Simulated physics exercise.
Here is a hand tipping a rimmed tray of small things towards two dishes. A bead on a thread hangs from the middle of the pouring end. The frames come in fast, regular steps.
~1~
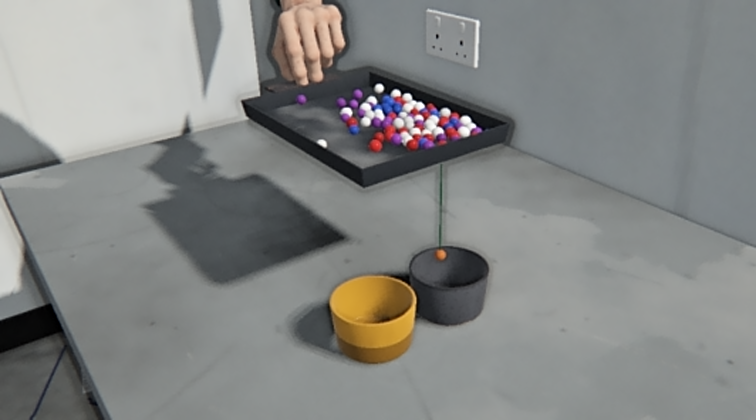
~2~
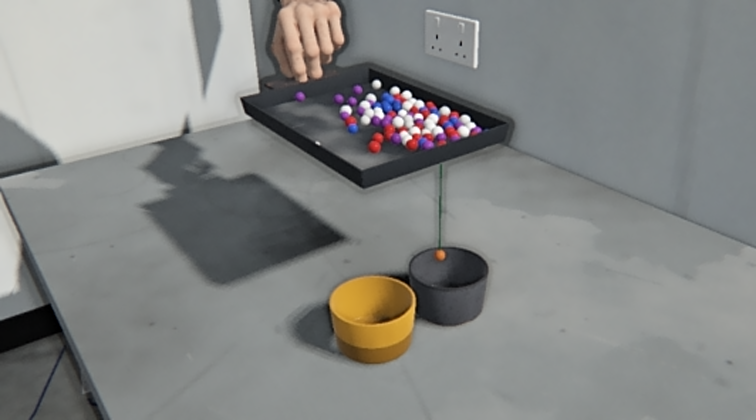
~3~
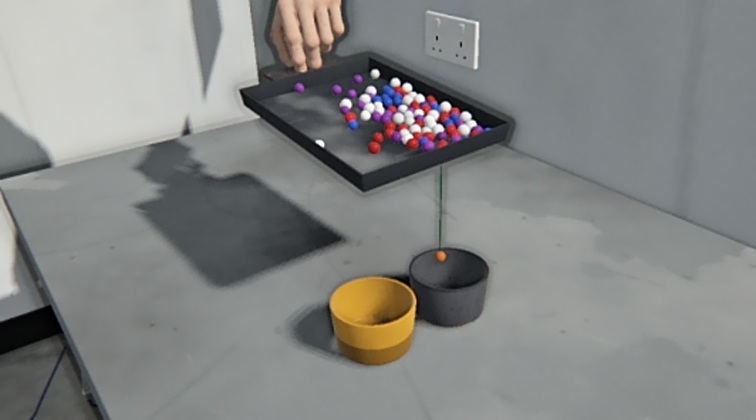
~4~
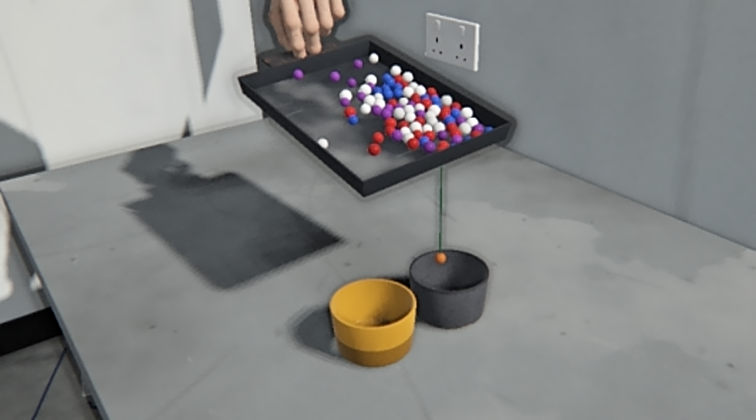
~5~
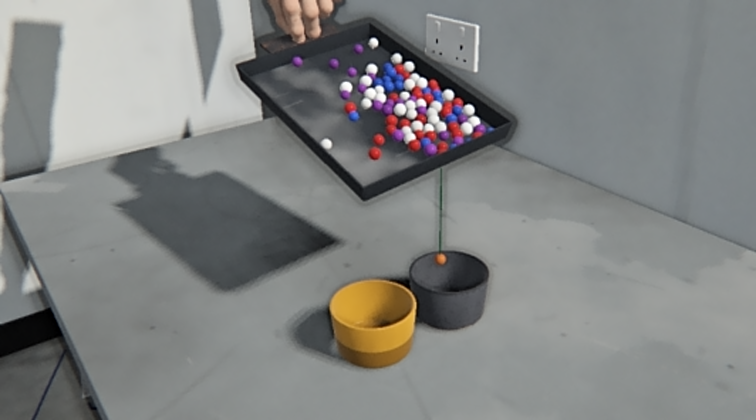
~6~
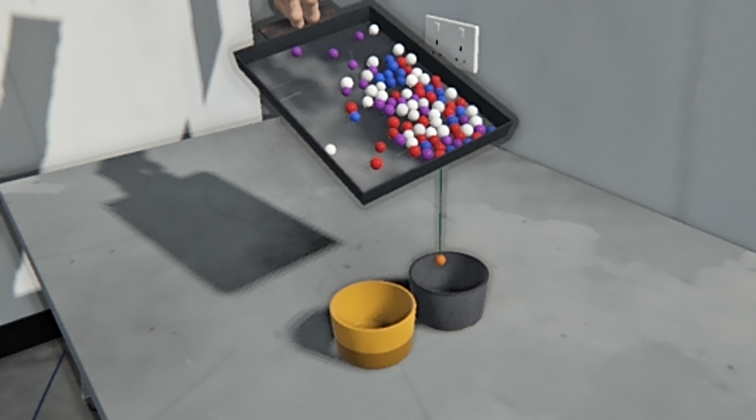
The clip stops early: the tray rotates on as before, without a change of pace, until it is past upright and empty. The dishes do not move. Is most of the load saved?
The two hold the larger part of the load.
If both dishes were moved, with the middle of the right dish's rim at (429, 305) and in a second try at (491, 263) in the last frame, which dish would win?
First the right-hand dish, then the left dish.
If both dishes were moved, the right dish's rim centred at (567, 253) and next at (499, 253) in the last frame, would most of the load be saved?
One: Below a half. Two: The smaller part.
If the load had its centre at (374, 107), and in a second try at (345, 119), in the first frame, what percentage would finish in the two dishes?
In turn 60 and 70 in a hundred.
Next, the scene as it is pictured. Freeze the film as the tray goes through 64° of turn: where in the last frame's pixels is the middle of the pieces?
Close to (402, 158).
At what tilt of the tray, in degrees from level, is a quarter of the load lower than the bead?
At about 95°.
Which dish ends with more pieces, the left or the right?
Fuller: The left one.
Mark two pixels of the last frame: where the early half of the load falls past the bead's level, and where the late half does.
Early half (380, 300), late half (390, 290).
Just after the last frame, tray tipped steeply; almost all on the tray; just a few in the left dish; about a tenth in the air.
A moment on, tray tipped past a quarter turn; roughly a third on the tray; roughly a third in the left dish; about a tenth outside both; roughly a quarter in the air.
Further on, tray tipped past a quarter turn; roughly two thirds in the left dish; roughly a third outside both.
When it is over, tray tipped past a quarter turn; roughly two thirds in the left dish; not one in the right dish; roughly a third outside both.
